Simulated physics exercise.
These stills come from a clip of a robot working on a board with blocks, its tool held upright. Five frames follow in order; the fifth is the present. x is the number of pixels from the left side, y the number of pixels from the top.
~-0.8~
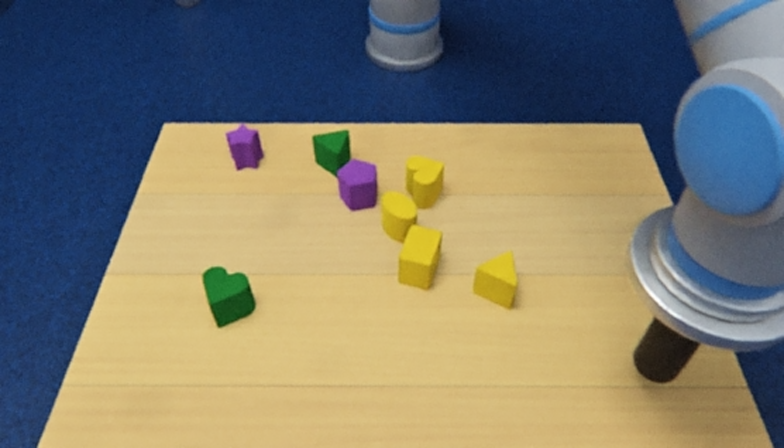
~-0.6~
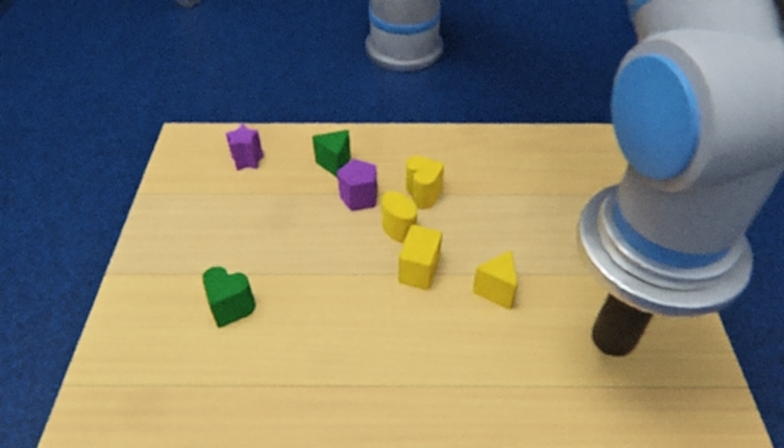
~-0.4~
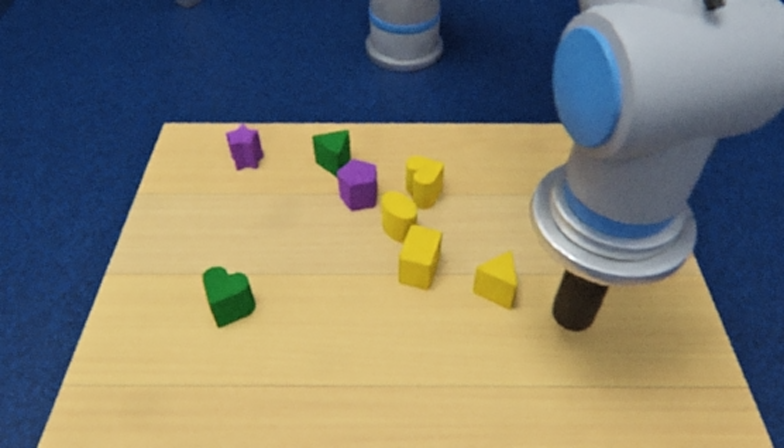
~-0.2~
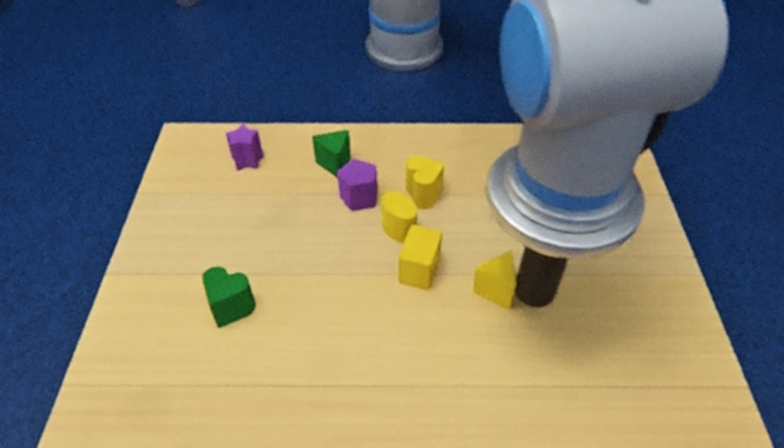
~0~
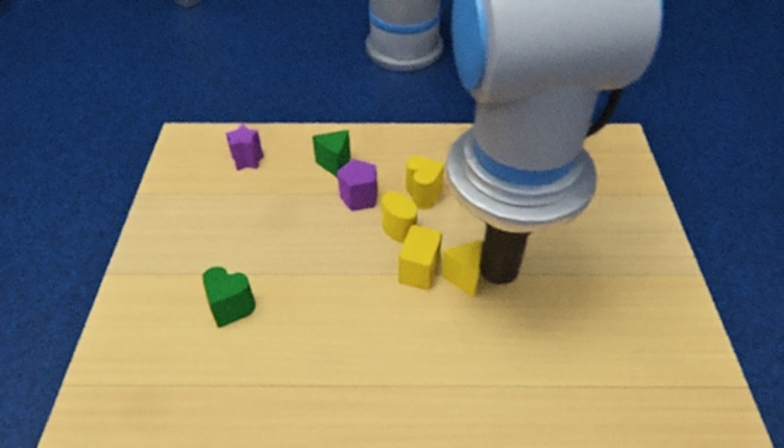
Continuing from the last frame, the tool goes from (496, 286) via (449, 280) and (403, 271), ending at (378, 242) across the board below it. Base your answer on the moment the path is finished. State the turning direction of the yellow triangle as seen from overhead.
The answer is clockwise.
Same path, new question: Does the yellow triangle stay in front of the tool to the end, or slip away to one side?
I'd say the yellow triangle is still out in front of the tool at the end.
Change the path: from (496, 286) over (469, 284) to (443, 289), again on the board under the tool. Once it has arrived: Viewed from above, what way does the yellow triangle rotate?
From the top, the block rotates clockwise.
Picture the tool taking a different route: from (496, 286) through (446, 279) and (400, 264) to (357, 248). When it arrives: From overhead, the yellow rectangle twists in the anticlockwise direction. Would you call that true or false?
Answer: True.
What follows on the original path. One third of the way, tool at (449, 264); yellow oval block at (396, 201), turned 15° clockwise; yellow rectangle at (384, 234), turned 25° anticlockwise; yellow triangle at (420, 242), turned 25° clockwise.
Two thirds of the way, tool at (403, 255); yellow oval block at (396, 201), turned 15° clockwise; yellow rectangle at (352, 226), turned 30° anticlockwise; yellow triangle at (382, 226), turned 35° clockwise.
At the end, tool at (378, 227); purple five-sided block unmoved; yellow oval block at (398, 196), turned 10° clockwise; yellow rectangle at (334, 220), turned 40° anticlockwise; yellow triangle at (355, 201), turned 25° clockwise.
